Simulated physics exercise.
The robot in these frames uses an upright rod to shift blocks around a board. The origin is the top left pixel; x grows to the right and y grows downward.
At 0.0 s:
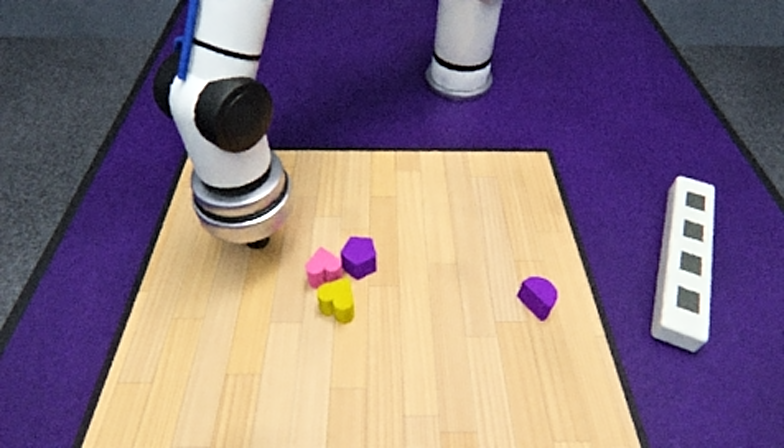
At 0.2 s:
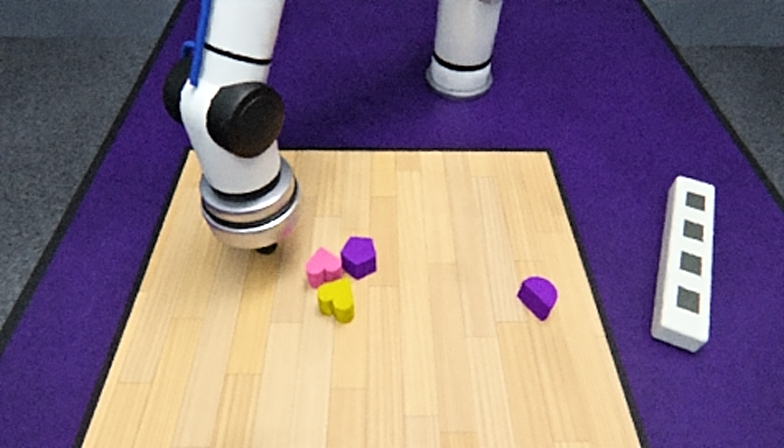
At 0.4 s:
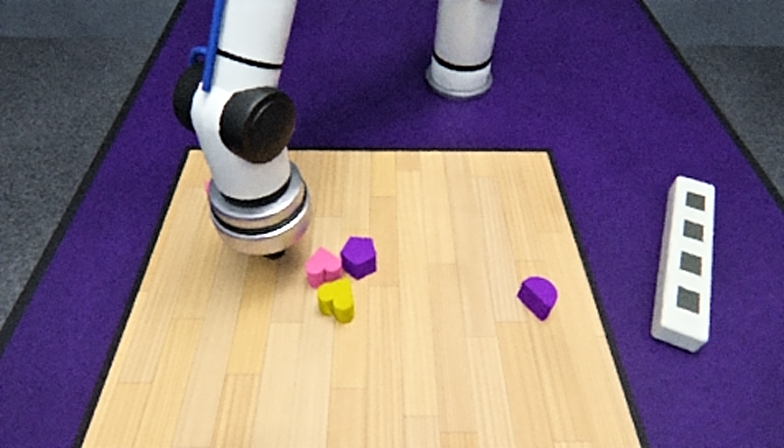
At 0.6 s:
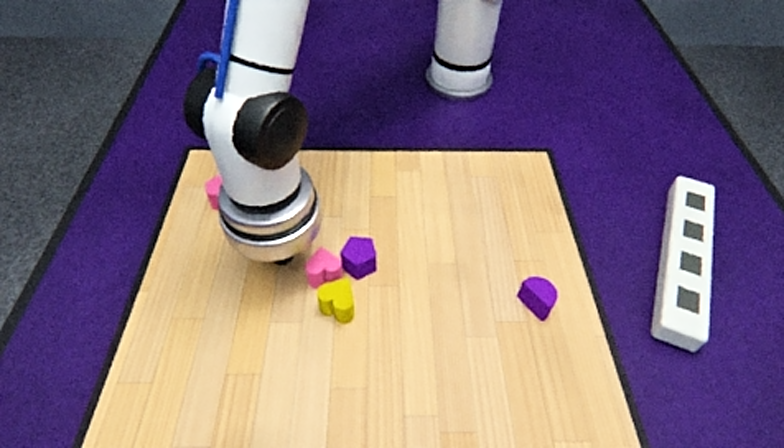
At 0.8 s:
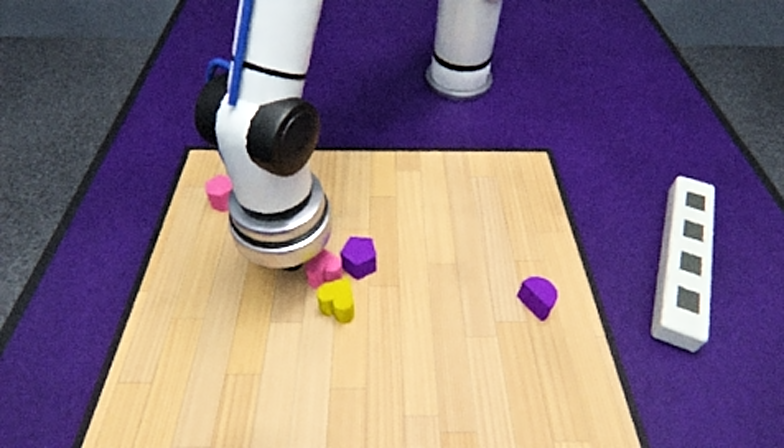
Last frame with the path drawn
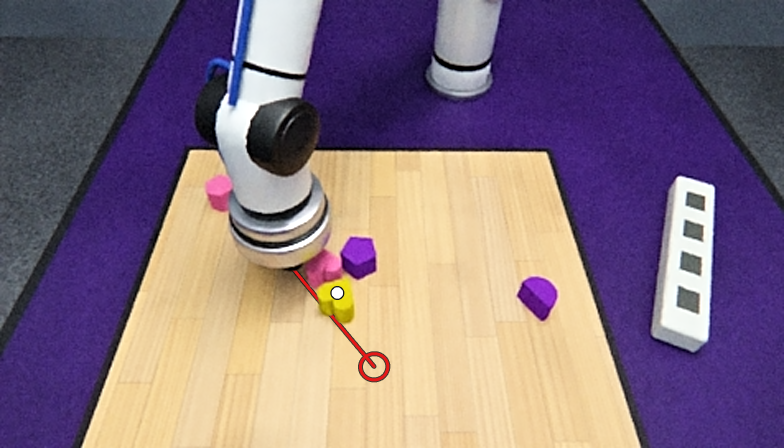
A white robot arm with black joints reaches over a pale wooden board on a purple mat, seen from above by a still camera. Near its lower end sit a pink heart, a yellow heart and a purple pentagon, with another purple block and a white strip farther right. The arm moves slowly right and slightly nearer, uncovering a pink block behind it, while the blocks stay still.
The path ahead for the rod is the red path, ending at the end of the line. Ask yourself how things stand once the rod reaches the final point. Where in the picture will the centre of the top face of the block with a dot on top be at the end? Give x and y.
It should be at about (392, 327).
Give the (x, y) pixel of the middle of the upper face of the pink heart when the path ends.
It is at (338, 271).
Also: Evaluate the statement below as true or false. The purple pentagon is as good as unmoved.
This is true.
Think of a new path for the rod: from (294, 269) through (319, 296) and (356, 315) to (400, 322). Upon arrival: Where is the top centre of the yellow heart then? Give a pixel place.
Most likely (408, 338).
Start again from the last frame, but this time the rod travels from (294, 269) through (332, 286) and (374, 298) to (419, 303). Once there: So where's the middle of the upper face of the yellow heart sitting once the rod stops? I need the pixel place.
For the centre of its top, I'd go with (349, 304).
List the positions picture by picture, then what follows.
The first frame shows tip of the rod (258, 240), middles of tops, pink heart (323, 261), yellow heart (337, 293), purple pentagon (359, 249).
The second frame shows rod (266, 245), nothing pushed.
The third frame shows rod (274, 250), nothing pushed.
The fourth frame shows rod (283, 256), nothing pushed.
The fifth frame shows rod (292, 262), pink heart (323, 261), yellow heart (337, 293), purple pentagon (359, 249).
The line goes in a line from (294, 269) to (374, 367); the dot is on the yellow heart.
On the path given first. One third of the way, rod (317, 292); pink heart (338, 271), turned 65° anticlockwise; yellow heart (345, 299), turned 20° clockwise.
Two thirds of the way, rod (345, 325); pink heart (338, 271), turned 70° anticlockwise; yellow heart (378, 317), turned 30° anticlockwise.
At the end, rod (374, 360); pink heart (338, 271), turned 70° anticlockwise; yellow heart (392, 327), turned 95° anticlockwise; purple pentagon unmoved.
